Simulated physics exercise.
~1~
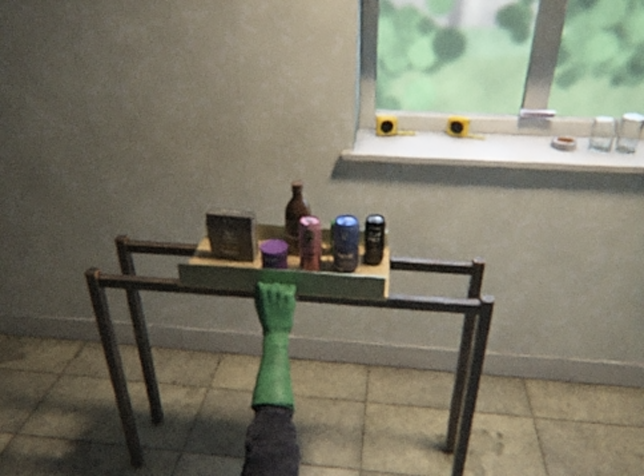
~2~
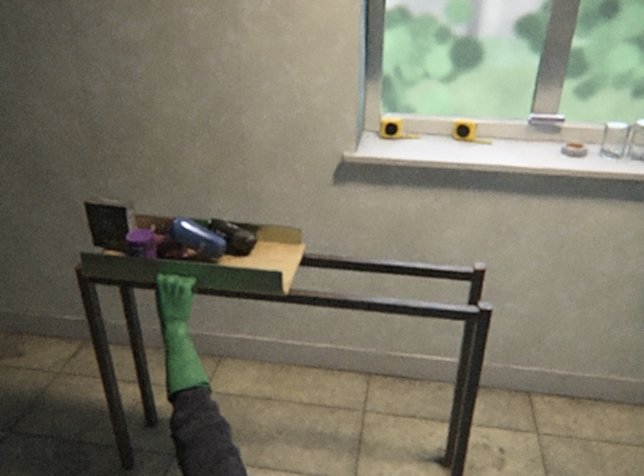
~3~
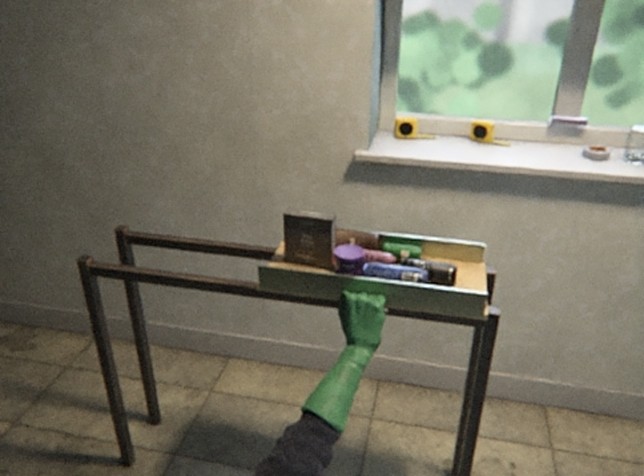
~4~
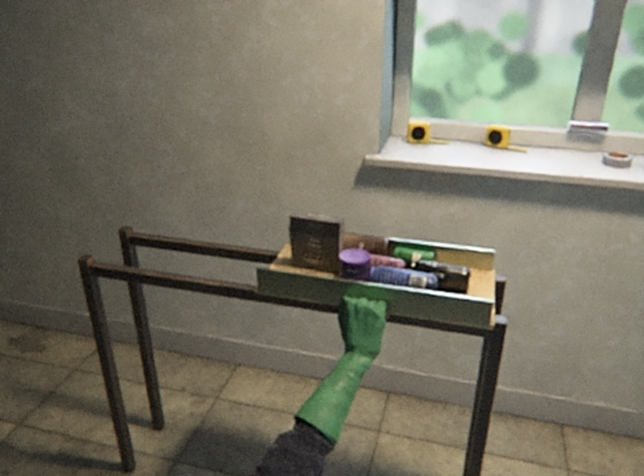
A green-gloved hand shoved a loaded tray left along two rails, toppling the cans and bottle, then slid it across to the right, where they lay jumbled together while the grey packet and purple tin stayed upright.
